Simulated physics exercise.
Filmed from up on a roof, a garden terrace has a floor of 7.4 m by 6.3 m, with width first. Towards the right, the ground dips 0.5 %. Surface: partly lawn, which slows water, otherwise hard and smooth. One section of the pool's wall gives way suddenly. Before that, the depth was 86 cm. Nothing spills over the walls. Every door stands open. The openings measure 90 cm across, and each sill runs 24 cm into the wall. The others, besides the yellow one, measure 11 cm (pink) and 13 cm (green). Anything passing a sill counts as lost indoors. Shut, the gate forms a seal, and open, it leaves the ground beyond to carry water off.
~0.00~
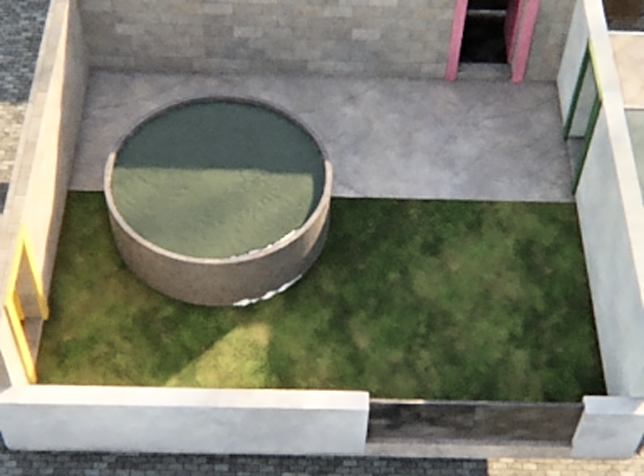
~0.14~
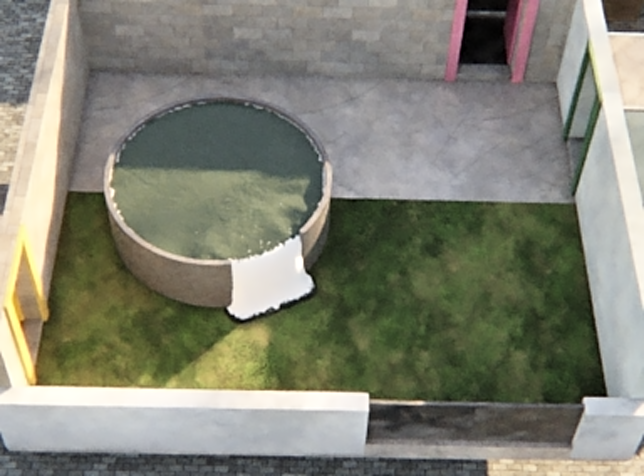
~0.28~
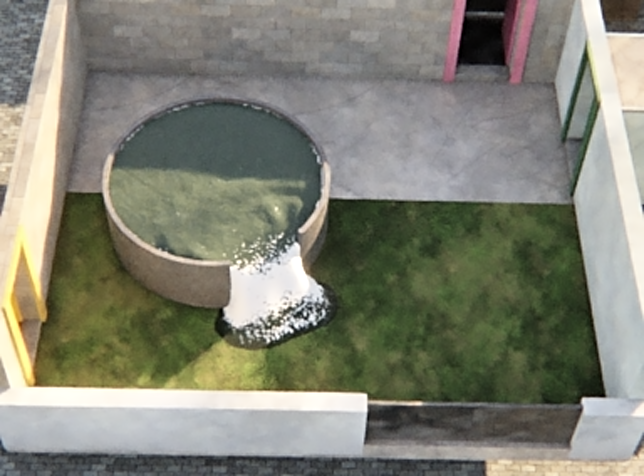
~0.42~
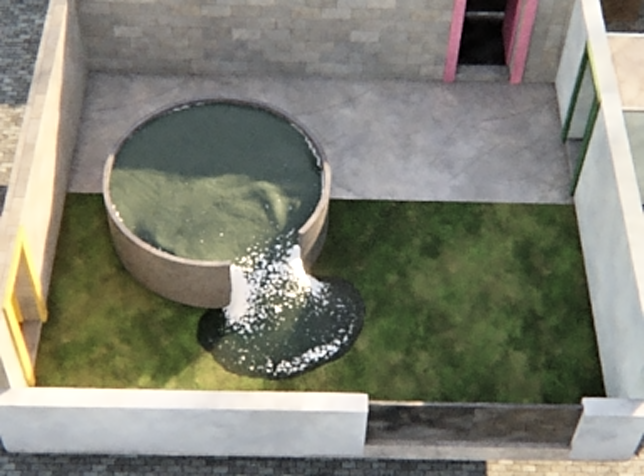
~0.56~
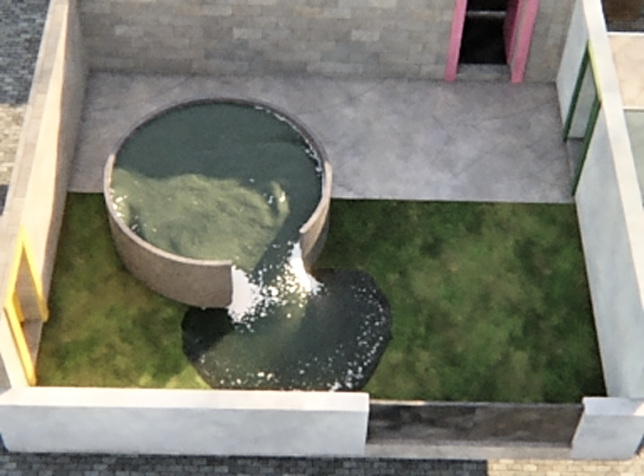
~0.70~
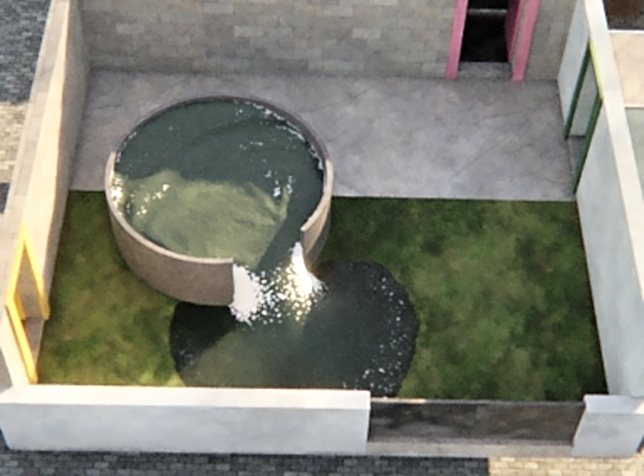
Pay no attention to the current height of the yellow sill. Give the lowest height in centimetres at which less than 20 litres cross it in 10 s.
About 12 cm.
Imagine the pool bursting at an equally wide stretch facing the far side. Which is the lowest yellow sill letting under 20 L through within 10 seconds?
Some 11.5 cm.
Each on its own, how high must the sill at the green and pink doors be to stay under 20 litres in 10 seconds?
About 6.0 cm at green and 14.5 cm at pink.
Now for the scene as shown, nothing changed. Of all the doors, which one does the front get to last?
Answer: Pink.
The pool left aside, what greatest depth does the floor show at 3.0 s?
Max depth: Around 42 cm.
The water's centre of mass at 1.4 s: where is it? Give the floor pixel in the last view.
Centre estimate: (245, 249) px, approximately.
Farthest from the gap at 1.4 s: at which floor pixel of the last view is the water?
At about (515, 428).
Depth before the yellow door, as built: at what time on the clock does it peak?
Some 3.6 s, more or less.
After 1.4 s water covers 25 % of the floor, deepest (50 cm) near (277, 295); it has not reached the yellow door.
After 3.0 s water covers 45 % of the floor, deepest (42 cm) near (615, 430); 14 cm at the yellow door, 1 litre in over its 7 cm sill.
After 10.0 s water covers 100 % of the floor, deepest (18 cm) near (81, 126); 11 cm at the yellow door, 119 litres in over its 7 cm sill.
At the yellow door as built, the water arrived by 2.7 s and peaked near 15 cm at 3.6 s.
With a sill of 11 cm, 34 litres would have come in within the 10 s; with 13 cm, 12 litres. So under 20 litres takes about 12 cm.
